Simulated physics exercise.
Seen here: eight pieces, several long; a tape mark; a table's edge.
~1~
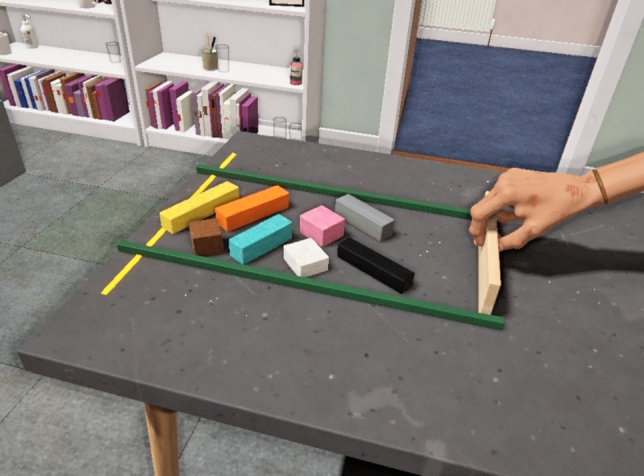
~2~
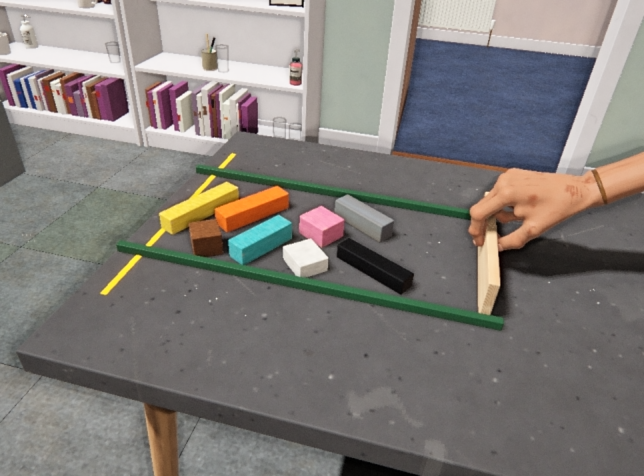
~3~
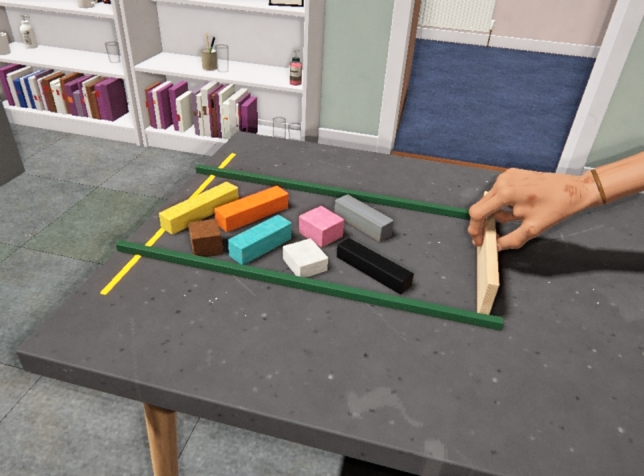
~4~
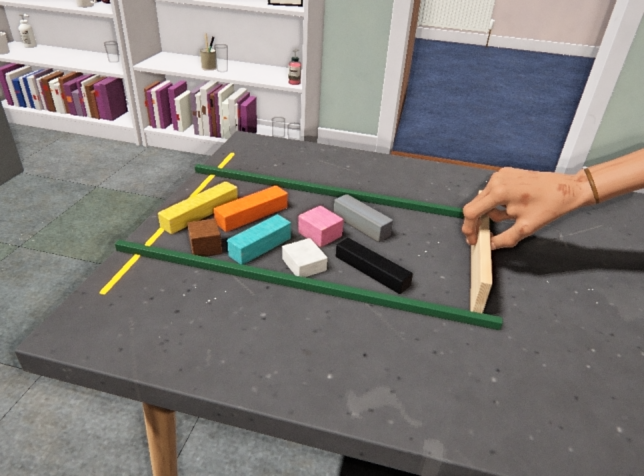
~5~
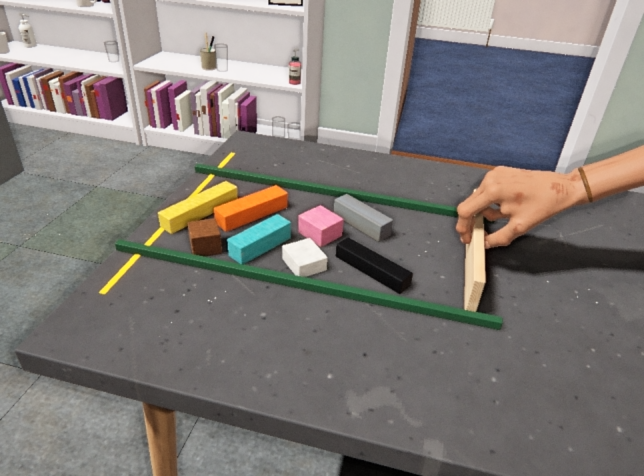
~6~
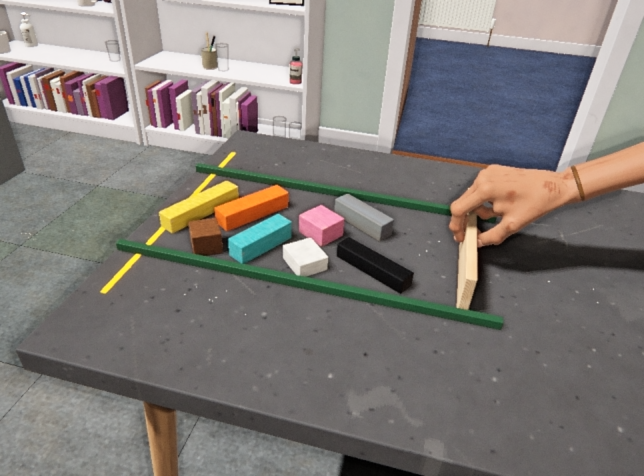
A hand sliding a wooden board slightly left between green rails on a grey table, the coloured blocks ahead staying still.
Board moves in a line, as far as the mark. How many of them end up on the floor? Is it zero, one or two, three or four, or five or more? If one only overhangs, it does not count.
I would say five or more end up on the floor.
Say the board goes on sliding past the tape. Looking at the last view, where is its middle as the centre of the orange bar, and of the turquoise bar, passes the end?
Middle: Roughly (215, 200); roughly (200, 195).
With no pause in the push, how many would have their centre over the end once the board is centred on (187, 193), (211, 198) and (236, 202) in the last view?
6; 3; 0.
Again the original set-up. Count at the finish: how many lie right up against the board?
At rest, 2 are in contact.
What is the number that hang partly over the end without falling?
You'd get 0.
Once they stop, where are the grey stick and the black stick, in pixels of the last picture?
Grey stick at (193, 179), black stick at (163, 213).
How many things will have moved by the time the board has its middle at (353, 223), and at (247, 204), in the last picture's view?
4 by the first point, 8 by the second.
A little later, none off yet; yellow bar at rest near (201, 206); brown block at rest near (206, 237); orange bar at rest near (253, 207).
Next, none off yet; yellow bar shifted a little near (190, 203); brown block shifted about its own width near (172, 233); orange bar shifted a little near (223, 196).
When it is over, the number that fall off is five or more; down, pink block, white block, turquoise bar, orange bar, brown block and yellow bar.
